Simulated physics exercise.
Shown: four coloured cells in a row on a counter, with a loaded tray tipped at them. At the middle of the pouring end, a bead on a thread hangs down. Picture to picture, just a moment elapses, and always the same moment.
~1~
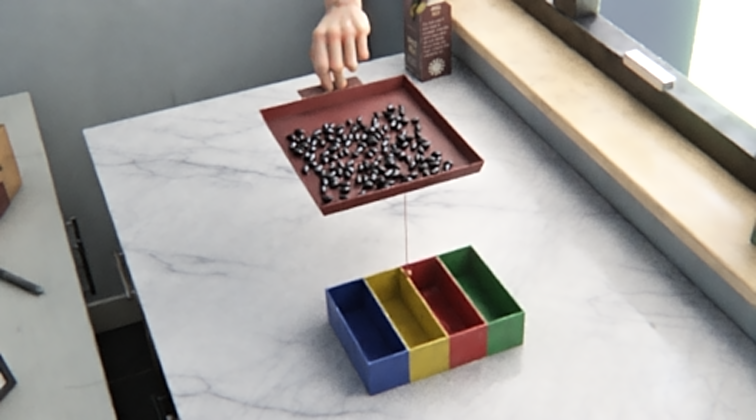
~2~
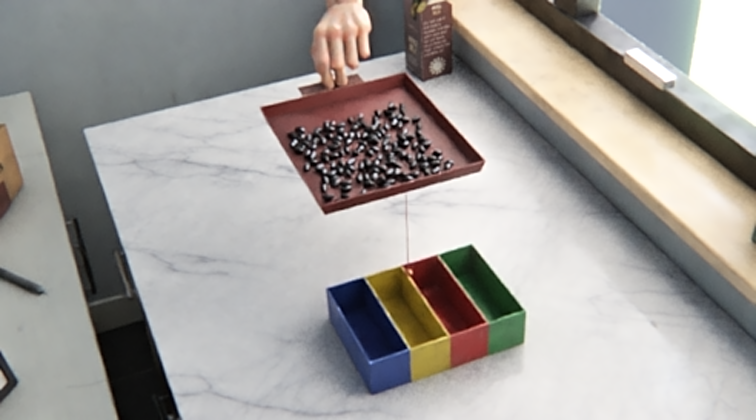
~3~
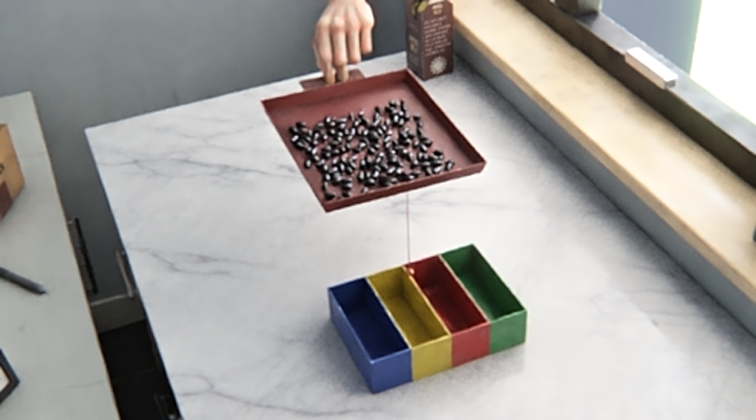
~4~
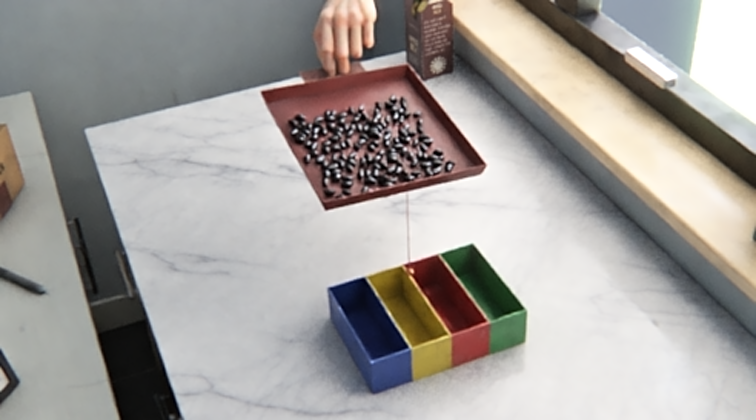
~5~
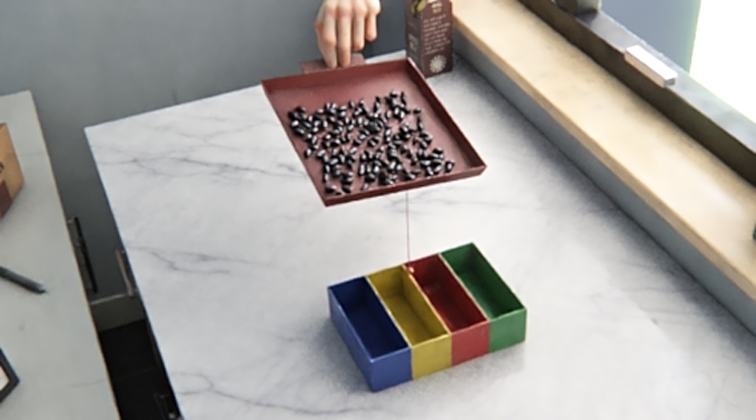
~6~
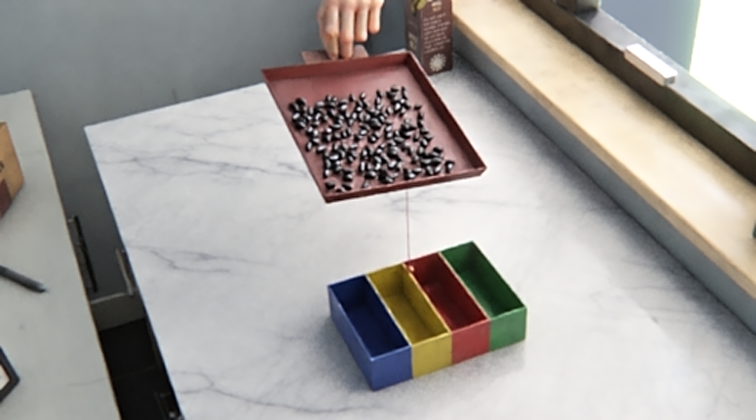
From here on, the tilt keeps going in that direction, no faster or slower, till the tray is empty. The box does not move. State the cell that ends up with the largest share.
It is the green cell.
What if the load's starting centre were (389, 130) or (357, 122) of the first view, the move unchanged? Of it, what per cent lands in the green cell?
About 70 %, then about 70 %.
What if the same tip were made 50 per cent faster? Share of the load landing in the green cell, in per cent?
I'd say 70 percent or thereabouts.
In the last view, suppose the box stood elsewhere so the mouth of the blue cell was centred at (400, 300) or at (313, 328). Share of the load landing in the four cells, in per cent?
Around 100 percent the first time, around 10 percent the second.
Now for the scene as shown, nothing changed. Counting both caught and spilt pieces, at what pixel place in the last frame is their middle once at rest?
The centre settles at about (476, 291).
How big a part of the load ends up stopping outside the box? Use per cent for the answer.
Estimated share: About 30 %.
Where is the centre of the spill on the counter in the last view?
Somewhere near (516, 279), I think.
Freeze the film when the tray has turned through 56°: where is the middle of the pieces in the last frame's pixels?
The load is centred near (422, 151).
Shortly afterwards, tray tipped steeply; the whole lot on the tray.
Next, tray tipped right over; all but a few on the tray; only a few in the green cell; only a few falling or outside the box.
Some moments later, tray tipped past a quarter turn; near two thirds in the green cell; a little in the red cell; only a few in the yellow cell; near a quarter falling or outside the box.
In the end, tray tipped past a quarter turn; near two thirds in the green cell; a little in the red cell; only a few in the yellow cell; none at all in the blue cell; near a quarter outside the box.
